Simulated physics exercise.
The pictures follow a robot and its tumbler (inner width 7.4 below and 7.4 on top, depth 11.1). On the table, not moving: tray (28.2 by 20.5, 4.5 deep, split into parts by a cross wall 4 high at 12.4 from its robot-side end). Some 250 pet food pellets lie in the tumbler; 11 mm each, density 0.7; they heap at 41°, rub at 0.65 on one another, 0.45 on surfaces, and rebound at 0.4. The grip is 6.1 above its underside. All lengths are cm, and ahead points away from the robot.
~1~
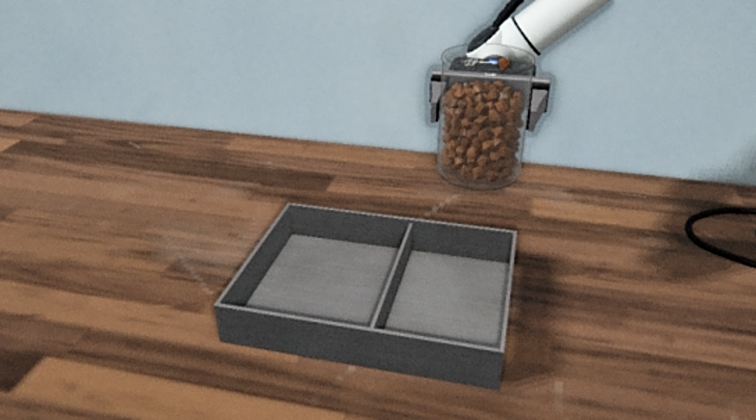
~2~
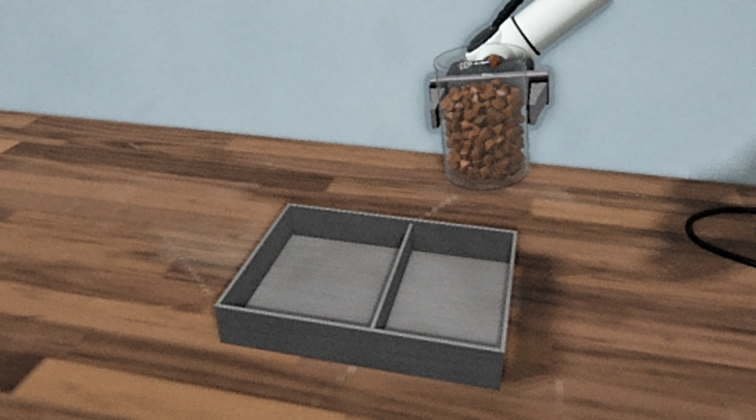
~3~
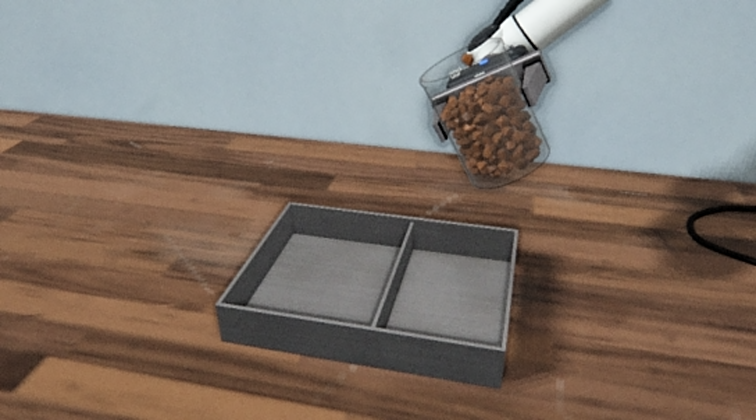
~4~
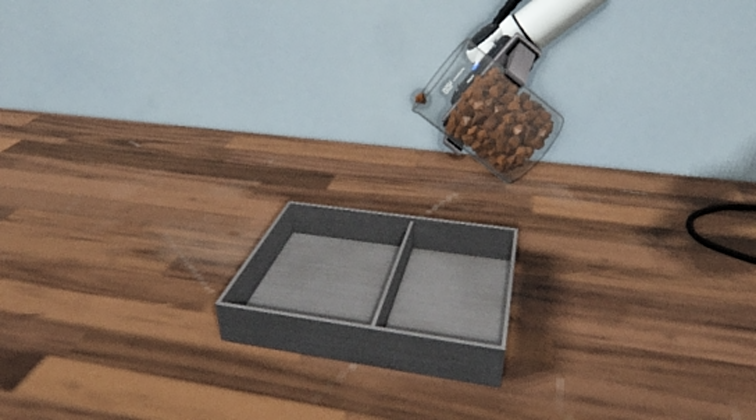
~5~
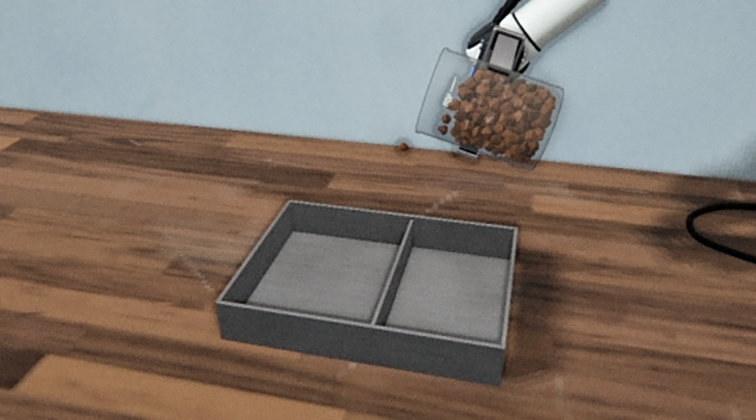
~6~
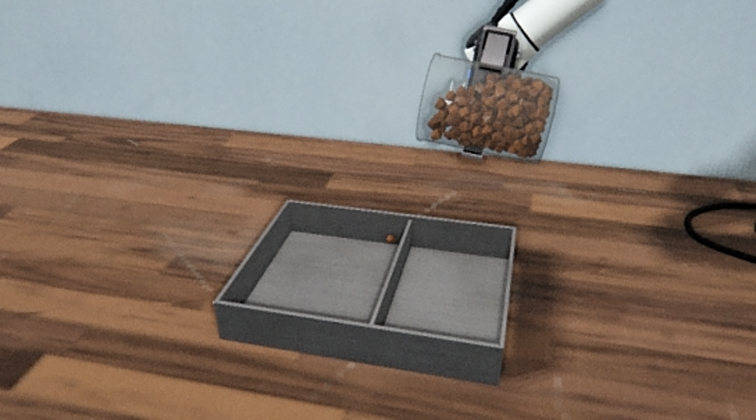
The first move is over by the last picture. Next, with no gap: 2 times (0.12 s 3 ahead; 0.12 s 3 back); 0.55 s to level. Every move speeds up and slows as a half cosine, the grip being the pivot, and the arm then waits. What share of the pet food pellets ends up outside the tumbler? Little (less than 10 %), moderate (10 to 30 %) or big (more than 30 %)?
Outside the tumbler the share is moderate, 10 to 30 %.
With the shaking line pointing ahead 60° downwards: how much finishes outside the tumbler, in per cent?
Some 0 per cent.
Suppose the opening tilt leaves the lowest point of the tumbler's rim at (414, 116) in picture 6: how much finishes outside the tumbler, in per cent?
About 5 per cent.
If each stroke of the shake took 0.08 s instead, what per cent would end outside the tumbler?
In that case some 40 per cent.
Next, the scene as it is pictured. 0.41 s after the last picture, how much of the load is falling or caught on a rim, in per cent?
Some 2 per cent.
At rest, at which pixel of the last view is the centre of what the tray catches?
At about (345, 286).
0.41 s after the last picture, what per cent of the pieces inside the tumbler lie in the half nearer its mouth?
Roughly 50 per cent.
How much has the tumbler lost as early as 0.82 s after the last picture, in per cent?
About 20 per cent by then.
Then, 0.41 s later, tilted 83° forward, highest piece 26 above the table; 234 in the tumbler, 14 in the far-side part, 4 in flight or on a rim.
Then, 0.82 s later, tilted 26° forward, highest piece 27 above the table; 207 in the tumbler, 36 in the far-side part, 9 in the robot-side part.
Then, 1.23 s later, level, highest piece 27 above the table; 207 in the tumbler, 36 in the far-side part, 9 in the robot-side part.
Then, 2.28 s later, level, highest piece 27 above the table; 207 in the tumbler, 36 in the far-side part, 9 in the robot-side part.
At rest, 207 in the tumbler, 36 in the far-side part, 9 in the robot-side part. That is 18 % outside the tumbler.
